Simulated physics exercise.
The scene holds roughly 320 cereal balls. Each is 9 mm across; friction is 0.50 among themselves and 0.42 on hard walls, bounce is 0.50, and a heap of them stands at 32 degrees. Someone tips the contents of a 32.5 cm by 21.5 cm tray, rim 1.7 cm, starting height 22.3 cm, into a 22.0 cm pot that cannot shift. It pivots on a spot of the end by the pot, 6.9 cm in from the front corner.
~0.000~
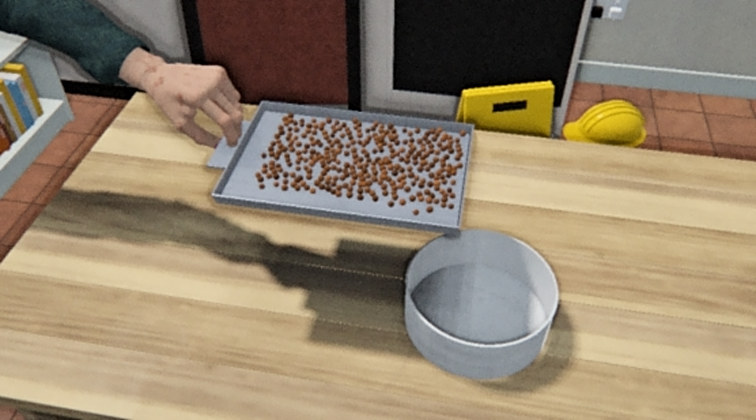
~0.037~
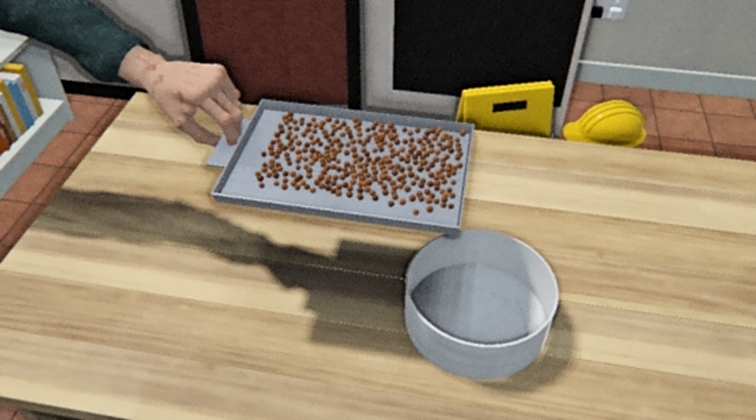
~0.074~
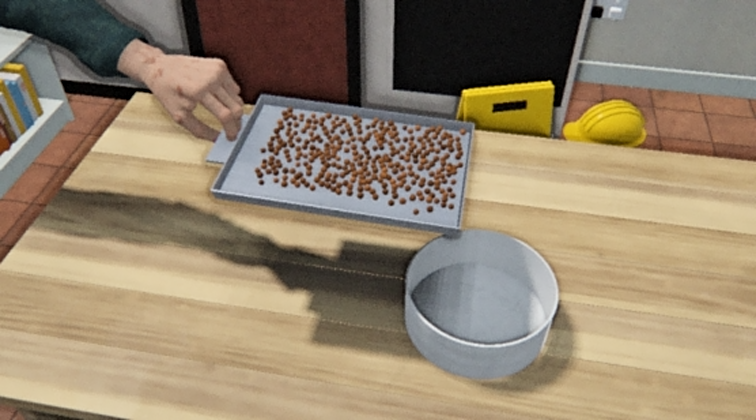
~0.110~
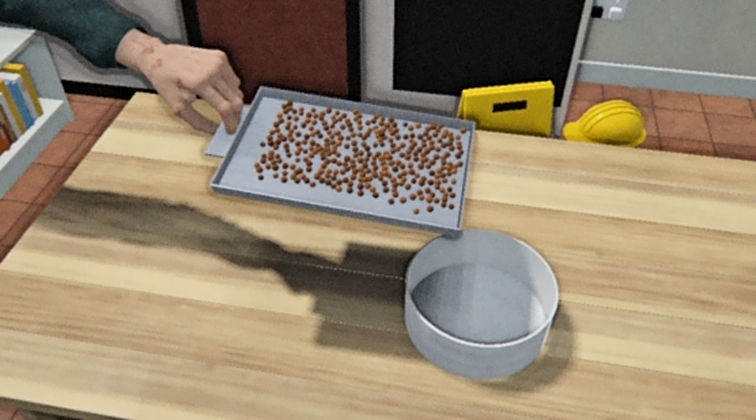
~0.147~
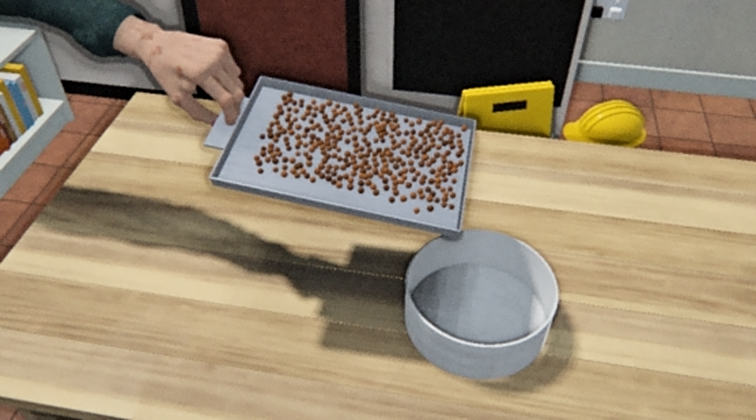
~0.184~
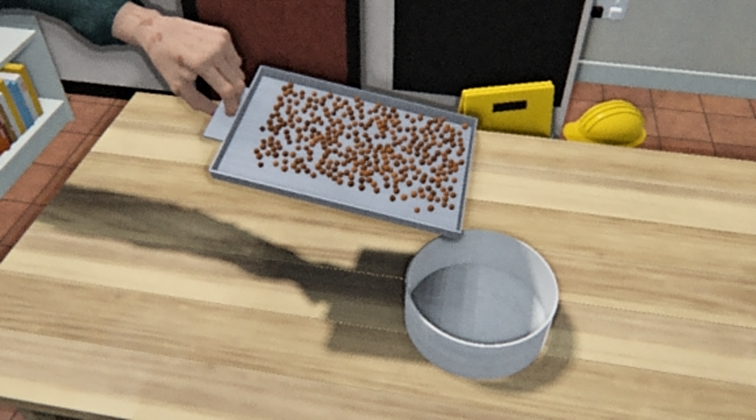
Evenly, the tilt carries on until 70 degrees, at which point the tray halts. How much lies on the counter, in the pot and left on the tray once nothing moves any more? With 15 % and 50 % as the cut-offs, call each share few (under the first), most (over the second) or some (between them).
My estimate: Counter: Few, pot: Some, tray: Most.
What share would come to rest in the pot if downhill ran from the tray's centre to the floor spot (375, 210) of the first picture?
Some 10 per cent.
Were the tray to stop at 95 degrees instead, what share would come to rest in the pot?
About 100 in a hundred would end up in the pot.
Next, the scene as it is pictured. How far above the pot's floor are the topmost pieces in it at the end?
Top level: Approx. 1.5 cm.
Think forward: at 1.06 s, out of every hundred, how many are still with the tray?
About 75 per cent.
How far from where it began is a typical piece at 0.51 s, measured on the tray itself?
Roughly 5 cm.
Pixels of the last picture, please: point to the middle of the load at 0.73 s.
Estimated load position: Around (442, 176).
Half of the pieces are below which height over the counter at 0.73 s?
Roughly 28 centimetres, give or take.
After 0.51 s, tilt 40 degrees; the tray holds 100 %, the pot 0 %.
After 0.73 s, tilt 59 degrees; the tray holds 100 %, the pot 0 %.
After 1.06 s, tilt 70 degrees; the tray holds 75 %, the pot 25 %.
By 1.9 s all is still; counter 0 %, pot 30 %, tray 70 %.
